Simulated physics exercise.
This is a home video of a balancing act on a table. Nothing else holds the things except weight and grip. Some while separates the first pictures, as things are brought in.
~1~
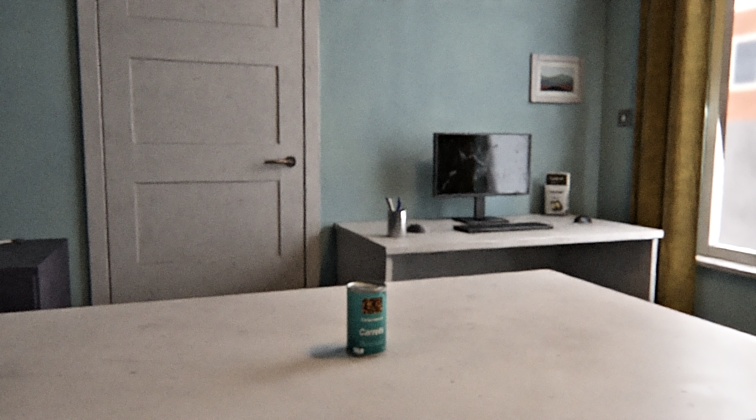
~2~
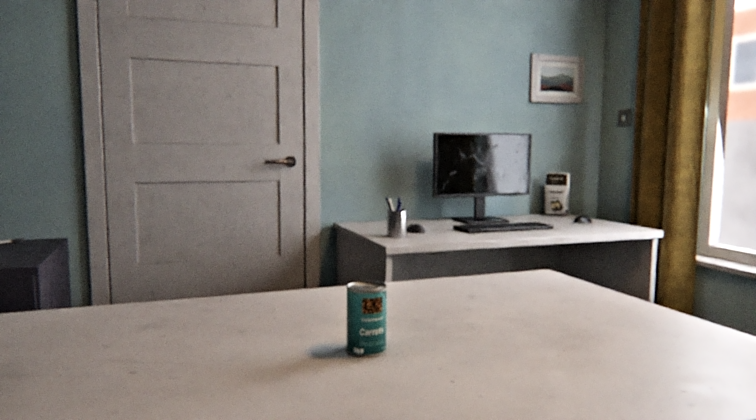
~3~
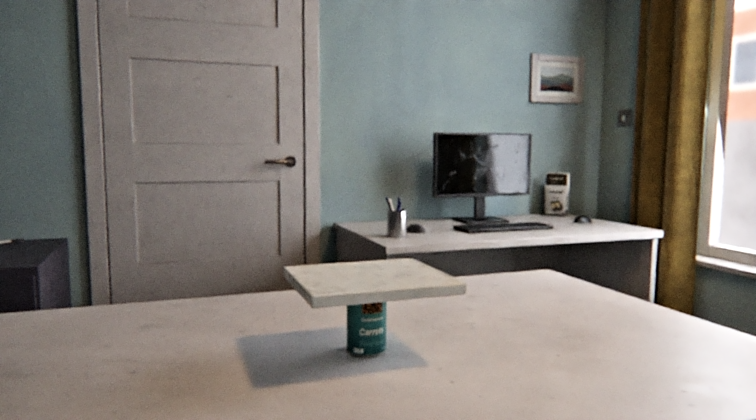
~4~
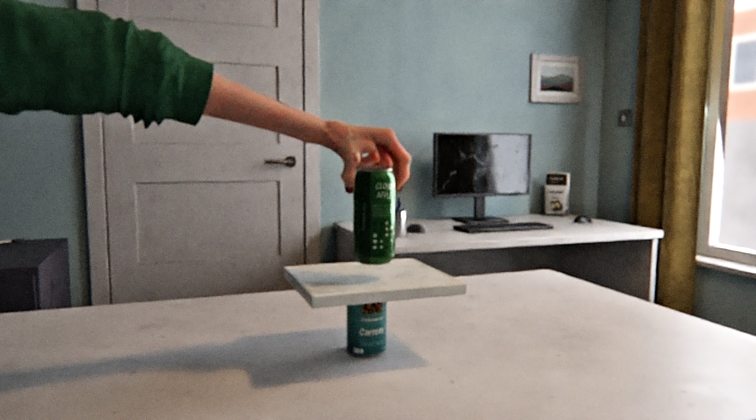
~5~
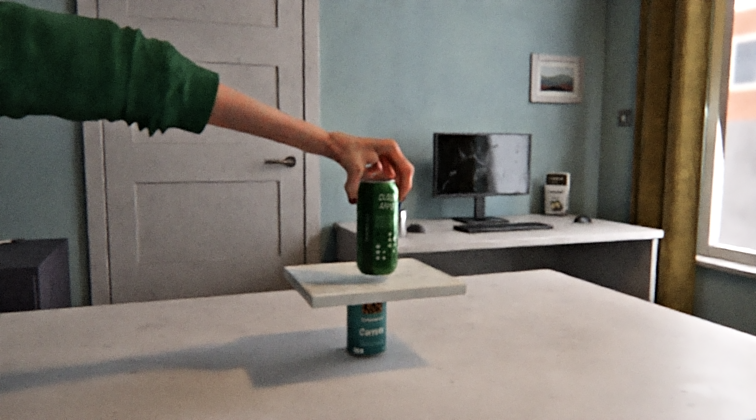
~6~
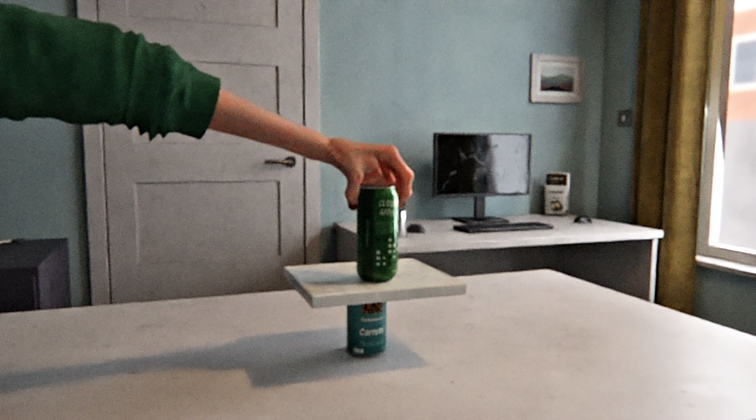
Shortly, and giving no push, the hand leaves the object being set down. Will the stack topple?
No, it stays put.
Then, 0.20 s on from there, no change.
Then, 0.60 s on from there, green can resting near (377, 233).
In the end, all 3 unmoved. At the end, from the last picture's camera, green can near (377, 233). The stack stays up.
